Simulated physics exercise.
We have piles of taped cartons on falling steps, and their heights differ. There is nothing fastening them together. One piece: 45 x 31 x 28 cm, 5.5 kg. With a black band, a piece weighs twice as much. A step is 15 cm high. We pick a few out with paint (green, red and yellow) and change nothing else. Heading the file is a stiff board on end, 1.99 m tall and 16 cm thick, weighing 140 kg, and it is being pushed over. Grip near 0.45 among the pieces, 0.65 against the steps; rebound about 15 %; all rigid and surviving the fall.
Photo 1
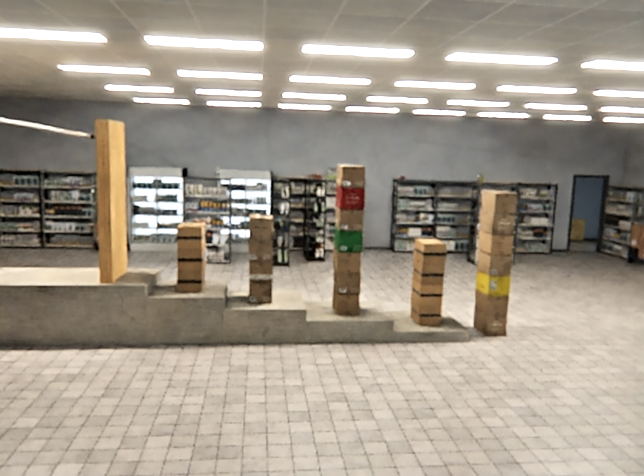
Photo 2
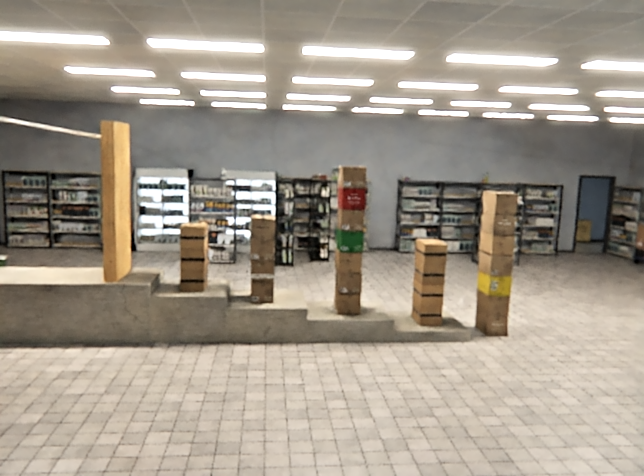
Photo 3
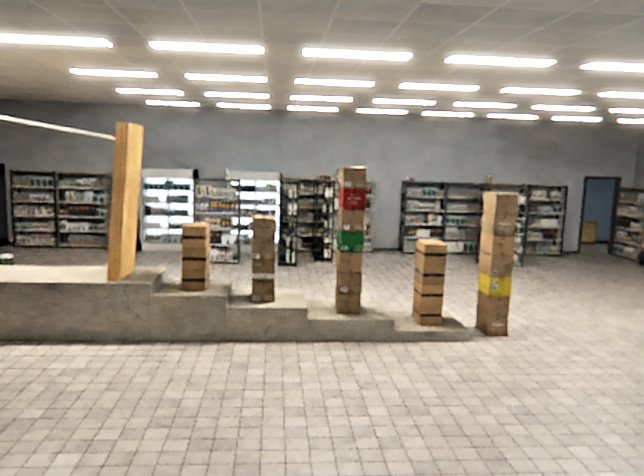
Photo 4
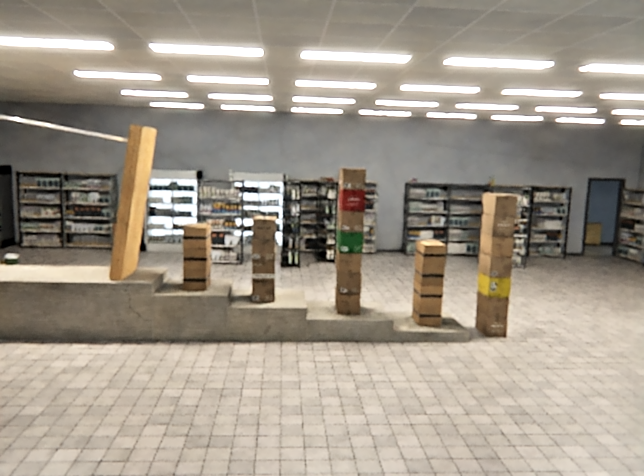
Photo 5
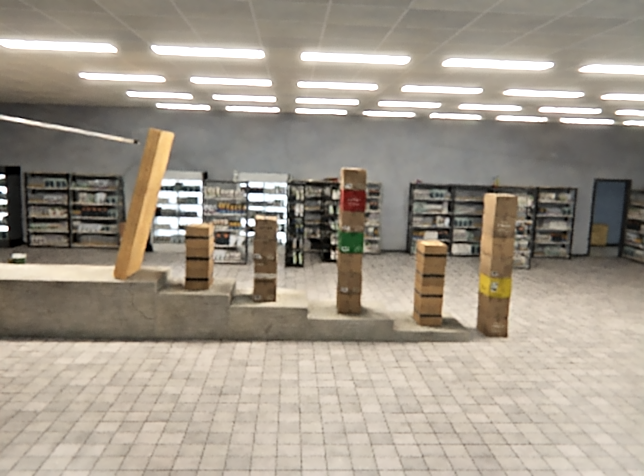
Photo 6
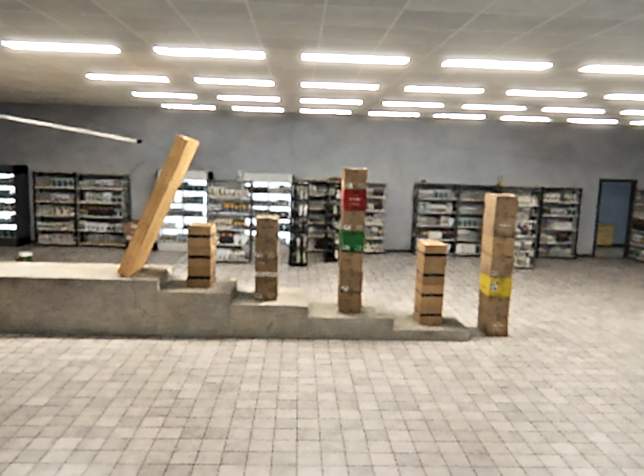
A tall wooden board tilting right as a thin pole pushes its top, with five stacks of taped cartons standing on steps.
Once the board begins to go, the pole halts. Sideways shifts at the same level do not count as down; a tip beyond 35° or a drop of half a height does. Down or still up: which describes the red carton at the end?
Still up.
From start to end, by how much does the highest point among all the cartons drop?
Some 0 cm lower.
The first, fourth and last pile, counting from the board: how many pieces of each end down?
Pile tally - first: 1, fourth: 0, last: 0.
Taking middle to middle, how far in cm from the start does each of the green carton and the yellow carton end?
Estimate: Green near 0 cm, yellow near 0 cm.
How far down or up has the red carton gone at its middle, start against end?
0 centimetres lower, roughly.
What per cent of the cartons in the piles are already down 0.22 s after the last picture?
By then 0 %.
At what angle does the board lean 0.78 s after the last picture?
At that time it leans about 85°.
Then, 0.22 s later than the last frame, board 40° from upright; none of the 25 cartons down; red carton unmoved.
Then, 0.78 s later than the last frame, board 83° from upright; none of the 25 cartons down, 3 disturbed; red carton unmoved.
Then, 1.32 s later than the last frame, board 57° from upright; none of the 25 cartons down, 3 disturbed; red carton unmoved.
When it is over, board 54° from upright; 1 of the 25 cartons down; red carton unmoved; green carton unmoved; yellow carton unmoved. In pixels of the last frame, middles, red carton near (353, 199), green carton near (351, 240).
